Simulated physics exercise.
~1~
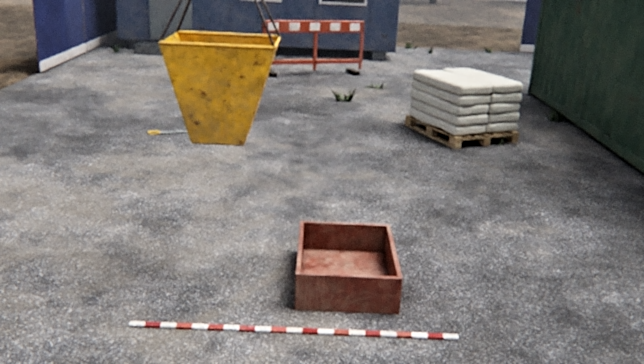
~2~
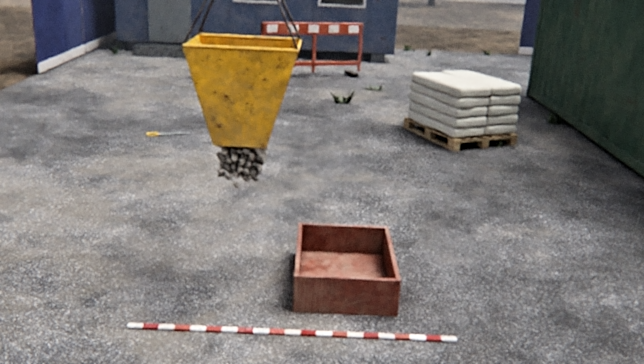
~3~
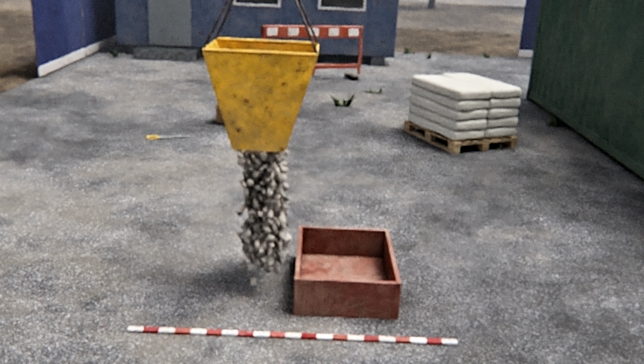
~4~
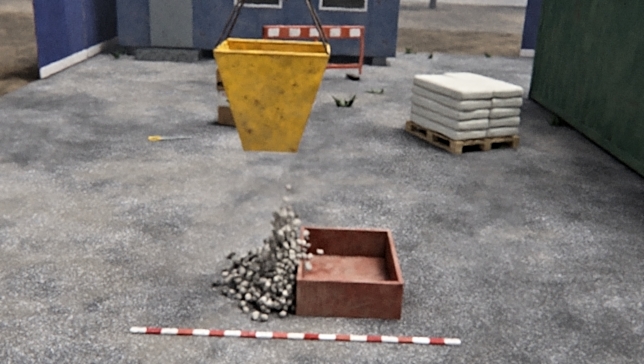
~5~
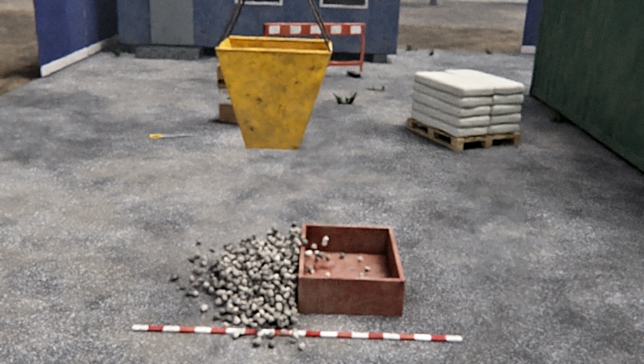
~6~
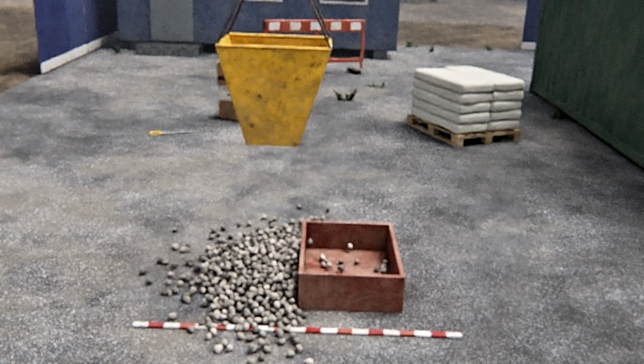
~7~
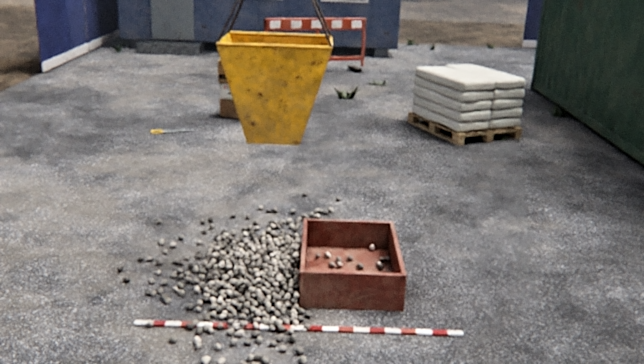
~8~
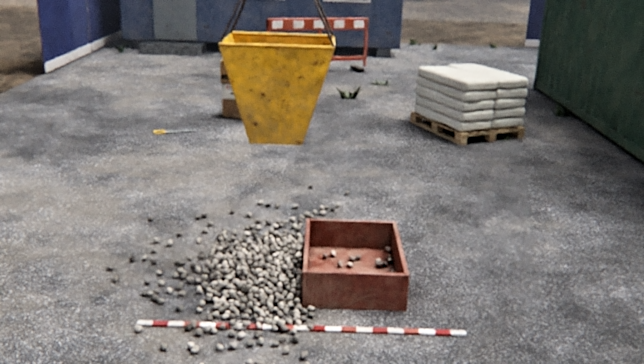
A yellow tapered skip hangs above a grey paved yard, seen from slightly above by a gently swaying camera, with a low reddish open bin in front and a red and white striped rod lying nearer the viewer. White sacks sit stacked on a pallet at right beside a green wall, and blue walls and a barrier stand behind. The skip moves right as grey and whitish stones pour from its bottom. They drop in a column just left of the bin, pile against its side and spread over the ground and rod. The skip stops, empty, and nearly all the stones lie left of the bin, with only a few inside.
